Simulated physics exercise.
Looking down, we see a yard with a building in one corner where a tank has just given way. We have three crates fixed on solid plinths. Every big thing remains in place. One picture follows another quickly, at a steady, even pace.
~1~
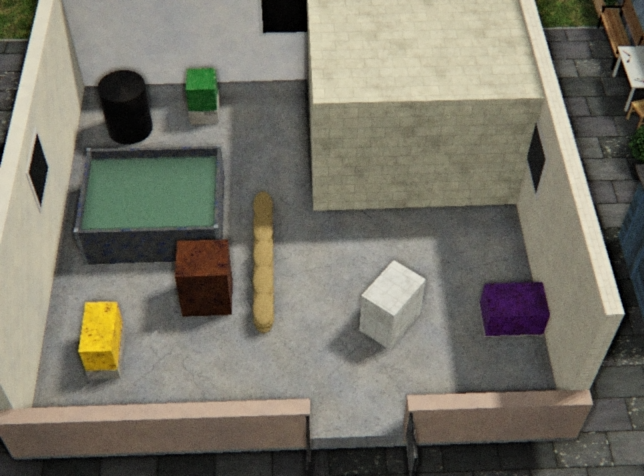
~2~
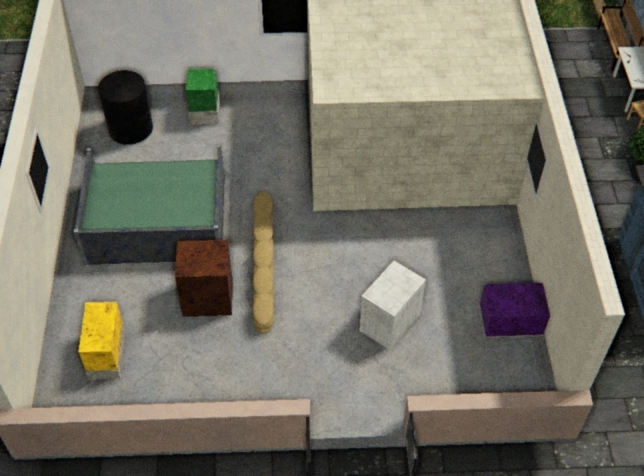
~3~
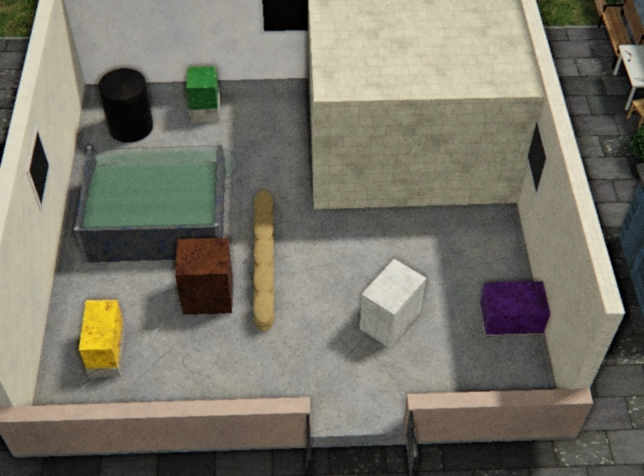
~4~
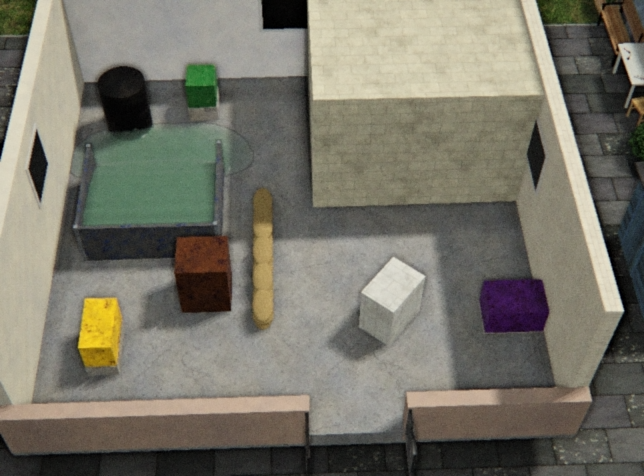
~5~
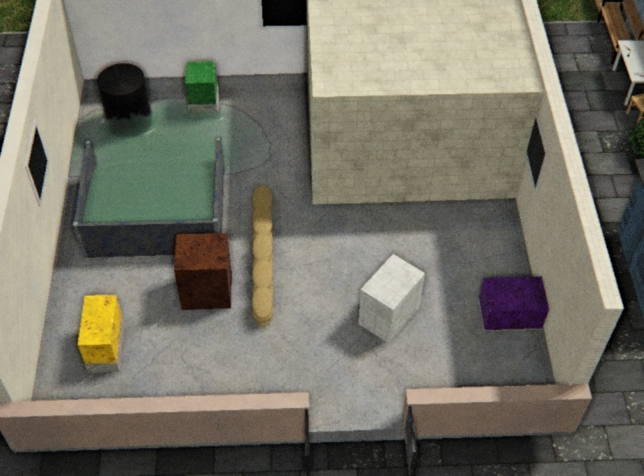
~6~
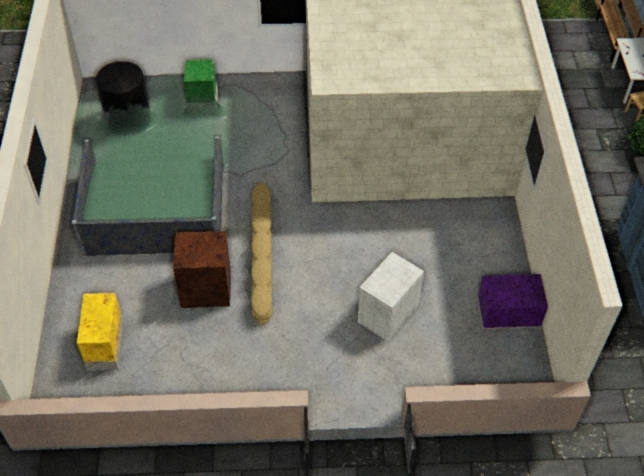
The clip opens on a walled yard with a pale block building, coloured boxes, a black drum and an open tank of green water. The tank's far side gives way, and water pours out toward the back wall, spreading around the drum and near the green box while the other boxes stay still.
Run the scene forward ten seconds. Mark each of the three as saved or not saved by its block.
Purple crate - saved; yellow crate - saved; green crate - not saved.
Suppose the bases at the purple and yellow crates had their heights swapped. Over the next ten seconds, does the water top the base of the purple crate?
Note: Purple crate is left dry.
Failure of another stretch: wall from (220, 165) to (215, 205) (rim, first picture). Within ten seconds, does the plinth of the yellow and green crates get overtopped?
Within ten seconds the yellow crate stays untouched and the green crate stays untouched.
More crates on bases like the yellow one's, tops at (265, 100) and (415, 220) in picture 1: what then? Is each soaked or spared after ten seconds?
One after the other: Is flooded, stays untouched.
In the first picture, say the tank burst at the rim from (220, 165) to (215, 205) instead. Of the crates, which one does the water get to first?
My pick is the green-painted one.
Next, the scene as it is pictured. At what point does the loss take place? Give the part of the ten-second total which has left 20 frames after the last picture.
Roughly 0 %.
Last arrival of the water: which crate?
It would be the purple crate.
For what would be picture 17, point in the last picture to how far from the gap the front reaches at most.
My guess would be about (303, 74).
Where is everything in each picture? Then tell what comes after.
The first frame shows the open tank at (151, 191) is whole and still.
In the second frame, the front is at a hidden place, out from the gap on the open tank's far side.
In the third frame, the front is at a hidden place, out from the gap on the open tank's far side.
In the fourth frame, water pours out on the open tank's far side and has run to (73, 158).
In the fifth frame, water pours out on the open tank's far side and has run to (77, 125).
In the sixth frame, the front is at (80, 98), out from the gap on the open tank's far side.
A moment on, water covers 25 % of the floor; the purple crate not reached, the yellow crate not reached, the green crate water round its plinth.
Next, water covers 25 % of the floor; the purple crate not reached, the yellow crate not reached, the green crate water round its plinth.
Then, water covers 40 % of the floor; the purple crate not reached, the yellow crate water round its plinth, the green crate water round its plinth.
Later, water covers 65 % of the floor; the purple crate not reached, the yellow crate water round its plinth, the green crate water round its plinth.
In the end, water covers 75 % of the floor; the purple crate stayed above the water, the yellow crate stayed above the water, the green crate was topped.
